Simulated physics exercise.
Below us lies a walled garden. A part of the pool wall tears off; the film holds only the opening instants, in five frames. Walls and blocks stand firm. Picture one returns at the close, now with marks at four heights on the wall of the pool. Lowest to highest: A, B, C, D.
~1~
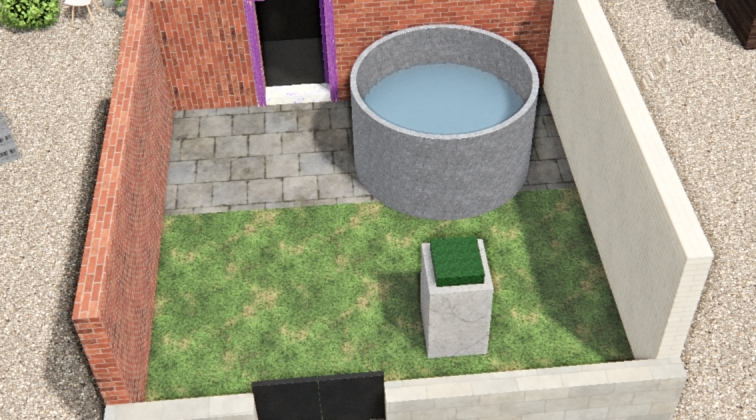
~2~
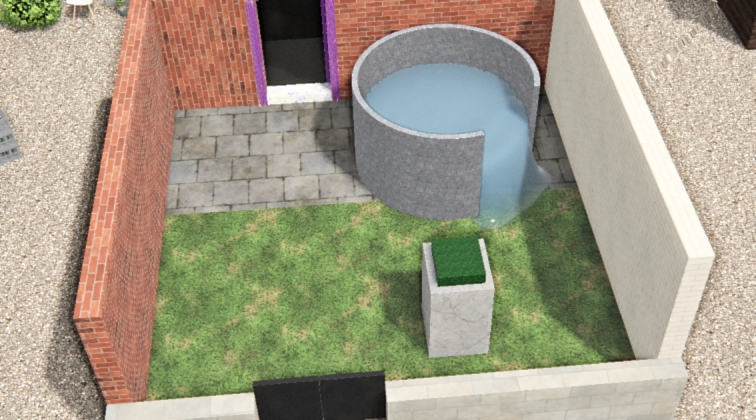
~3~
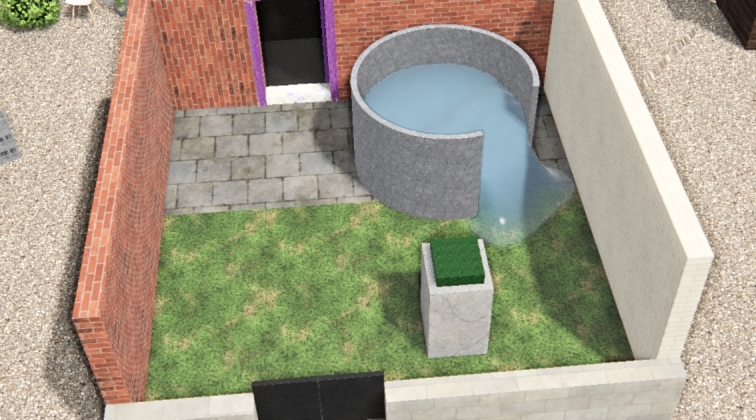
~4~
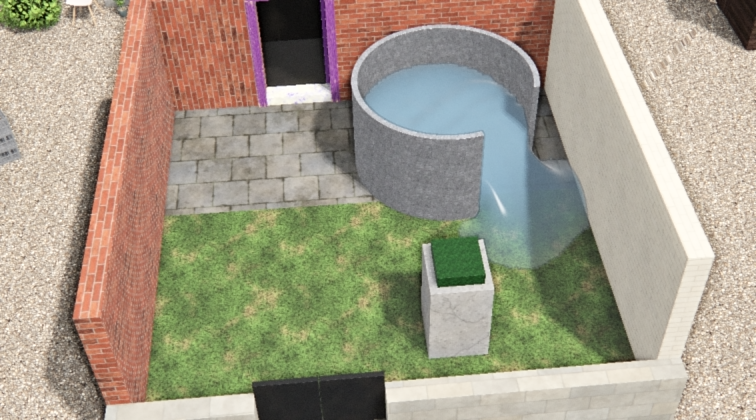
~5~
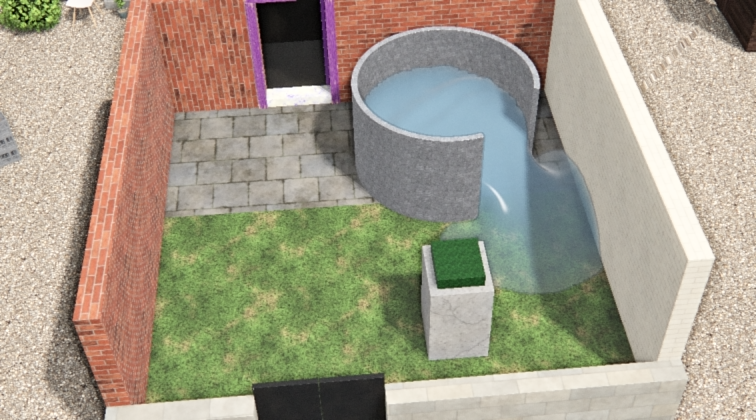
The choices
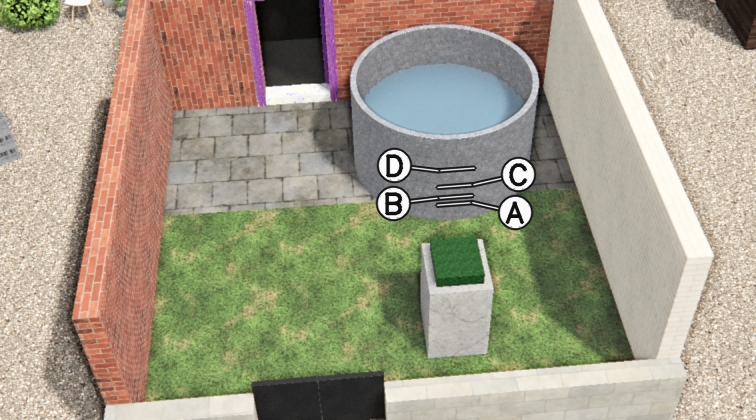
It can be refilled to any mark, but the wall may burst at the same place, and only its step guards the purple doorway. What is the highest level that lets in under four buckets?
D will do.
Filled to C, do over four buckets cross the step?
No.
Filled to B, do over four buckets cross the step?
No.
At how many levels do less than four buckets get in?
All four.
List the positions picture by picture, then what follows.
Water in the pool at rest, its middle at (443, 113); foot of the purple doorway at (299, 103); shut gate at (319, 384).
Water covers 2 % of the ground and shows as far out as (537, 167).
Water covers 4 % of the ground and shows as far out as (568, 190).
Water covers 7 % of the ground and shows as far out as (515, 262).
Water covers 11 % of the ground and shows as far out as (562, 284).
On the marked copy, A at (454, 203); B at (455, 196); C at (455, 186); D at (456, 169); from the bottom up A, B, C, D.
For line A, nothing gets over.
For line B, nothing gets over.
For line C, nothing gets over.
For line D, a splash gets over, under a bucket.
